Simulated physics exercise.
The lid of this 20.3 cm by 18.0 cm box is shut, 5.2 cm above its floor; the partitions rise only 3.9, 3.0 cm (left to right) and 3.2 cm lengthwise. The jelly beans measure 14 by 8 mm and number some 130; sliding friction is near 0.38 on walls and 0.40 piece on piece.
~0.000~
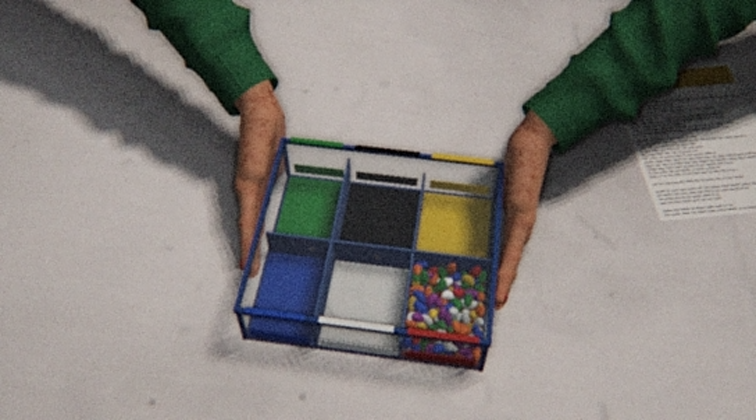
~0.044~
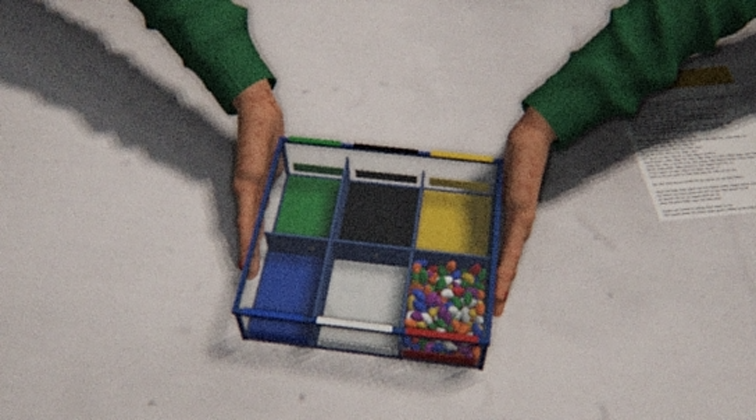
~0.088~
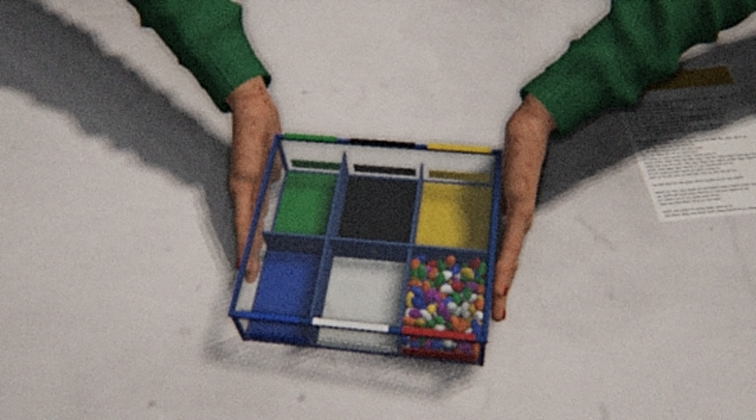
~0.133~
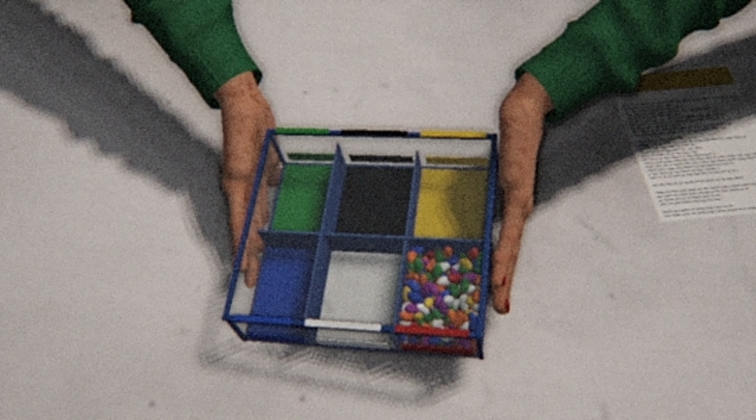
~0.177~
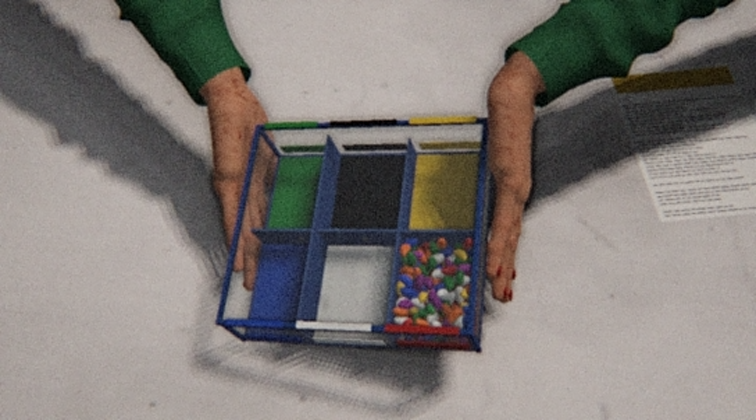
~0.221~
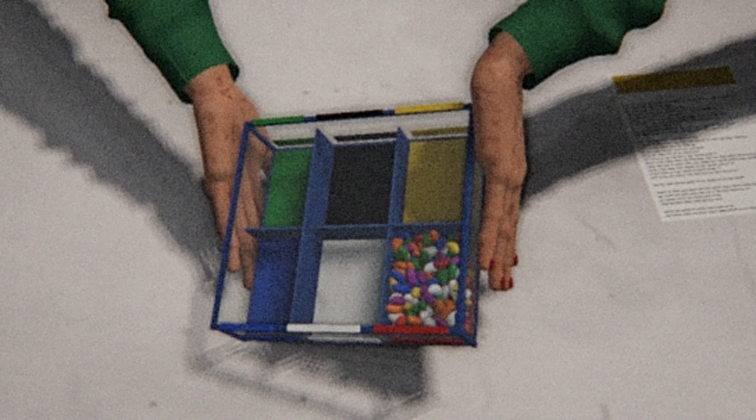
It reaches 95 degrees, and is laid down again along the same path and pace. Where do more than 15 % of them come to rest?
Red: Above, blue: Below, green: Below, yellow: Below, white: Above, black: Below.
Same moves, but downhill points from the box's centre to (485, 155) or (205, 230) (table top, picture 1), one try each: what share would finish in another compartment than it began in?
About 35 and 75 per cent.
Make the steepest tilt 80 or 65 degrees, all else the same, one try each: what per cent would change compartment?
Some 25 and 25 per cent.
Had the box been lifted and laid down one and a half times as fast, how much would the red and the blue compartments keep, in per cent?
Then: Red 75, blue 5.
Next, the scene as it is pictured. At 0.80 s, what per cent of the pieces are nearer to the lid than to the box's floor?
Some 70 per cent.
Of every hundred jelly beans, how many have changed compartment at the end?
About 45 per cent.
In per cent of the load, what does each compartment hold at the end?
Red 55, blue 5, green 0, yellow 0, white 40, black 0.
Then, at 0.80 s, tilt 94 degrees; red 75 %, white 25 %.
Then, at 1.19 s, tilt 39 degrees; red 55 %, blue 5 %, white 40 %.
Then, at 1.66 s, tilt 0 degrees; red 55 %, blue 5 %, white 40 %.
In the end, at 2.2 s, red 55 %, blue 5 %, green 0 %, yellow 0 %, white 40 %, black 0 %.
